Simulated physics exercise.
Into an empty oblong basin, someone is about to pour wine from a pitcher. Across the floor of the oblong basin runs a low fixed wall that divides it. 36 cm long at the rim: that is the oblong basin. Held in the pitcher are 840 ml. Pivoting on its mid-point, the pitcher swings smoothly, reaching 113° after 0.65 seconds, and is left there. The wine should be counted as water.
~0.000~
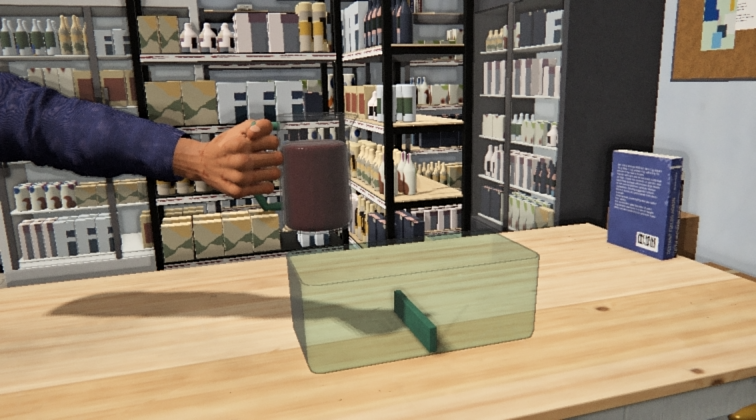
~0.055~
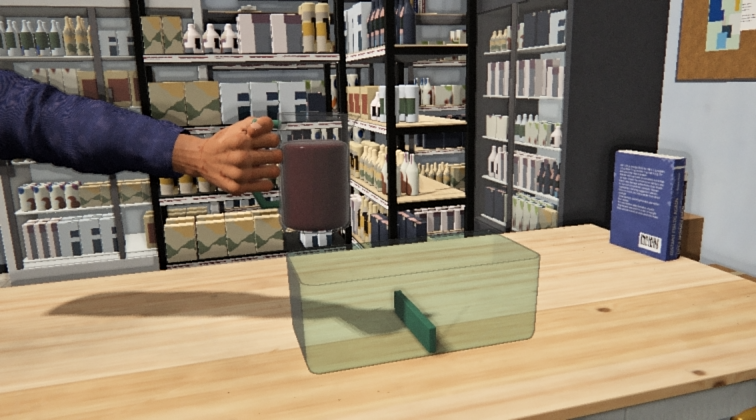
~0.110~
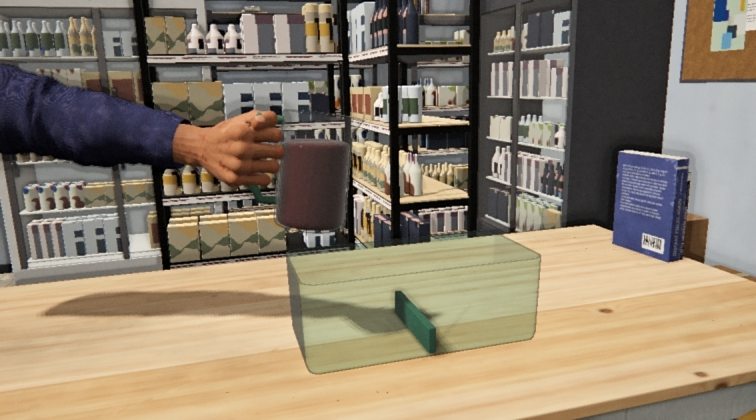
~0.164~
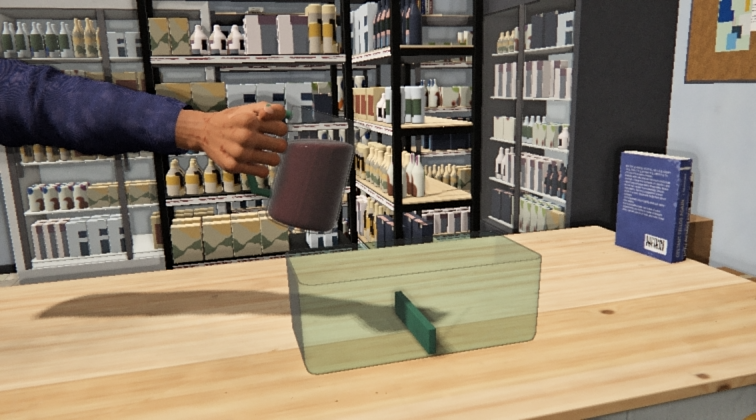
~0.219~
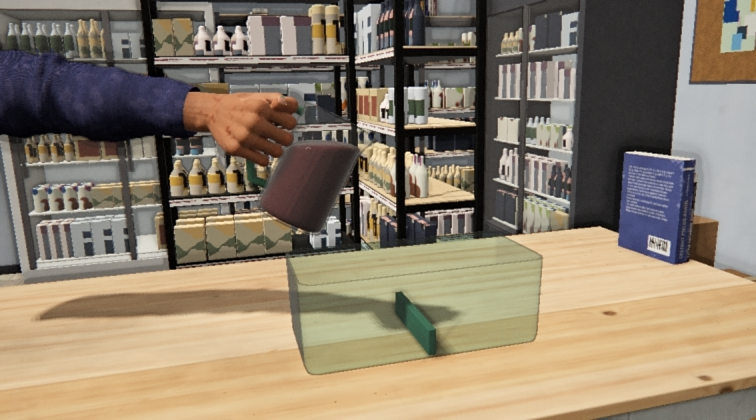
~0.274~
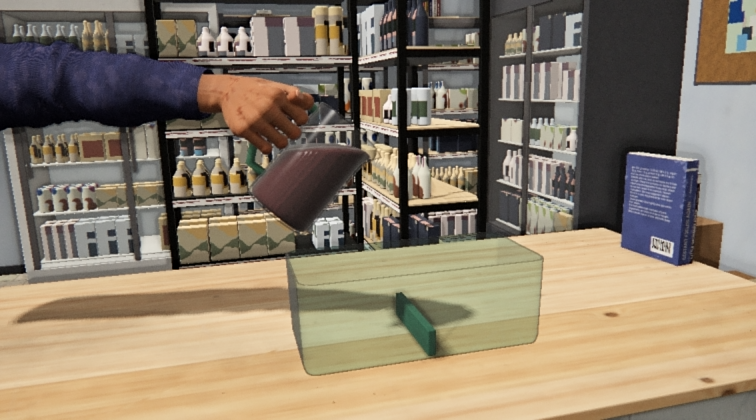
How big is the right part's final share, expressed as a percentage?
Some 56 per cent.
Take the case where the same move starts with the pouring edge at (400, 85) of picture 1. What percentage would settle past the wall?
In that case roughly 80 per cent.
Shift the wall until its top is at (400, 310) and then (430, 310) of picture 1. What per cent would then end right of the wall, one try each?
Some 90 in a hundred, then some 15 in a hundred.
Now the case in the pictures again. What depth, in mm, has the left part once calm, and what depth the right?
I'd expect close to 12 mm on the left and close to 18 mm on the right.
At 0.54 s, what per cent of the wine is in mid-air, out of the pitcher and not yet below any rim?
Around 20 in a hundred.
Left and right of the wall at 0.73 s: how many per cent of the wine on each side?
Around 30 percent on the left and 34 on the right.
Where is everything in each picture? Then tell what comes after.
In the first frame, it leans 0°; its right rim is at (358, 114); the wine meets the walls at (280, 145) and (345, 142); the oblong basin's rim runs from (294, 269) to (514, 243); the wall's top is at (413, 308).
In the second frame, it leans 2°; its right rim is at (360, 115); the wine meets the walls at (280, 144) and (346, 142).
In the third frame, it leans 8°; its right rim is at (364, 119); the wine meets the walls at (283, 143) and (348, 142).
In the fourth frame, it leans 17°; its right rim is at (371, 128); the wine meets the walls at (281, 157) and (352, 144).
In the fifth frame, it leans 29°; its right rim is at (378, 141); the wine meets the walls at (274, 168) and (359, 146).
In the sixth frame, it leans 43°; its right rim is at (382, 157); the wine meets the walls at (262, 173) and (367, 151).
After 0.54 s the tilt is 105° and 69 per cent is still to pour, 4 is left of the wall and 7 right of it.
After 0.73 s the tilt is 113° and 20 per cent is still to pour, 30 is left of the wall and 33 right of it.
After 0.93 s the tilt is 113° and 3 per cent is still to pour, 38 is left of the wall and 56 right of it.
After 1.15 s the tilt is 113° and 0 per cent is still to pour, 43 is left of the wall and 56 right of it.
In the end 43 per cent lies left of the wall, 56 right of it and 1 outside.
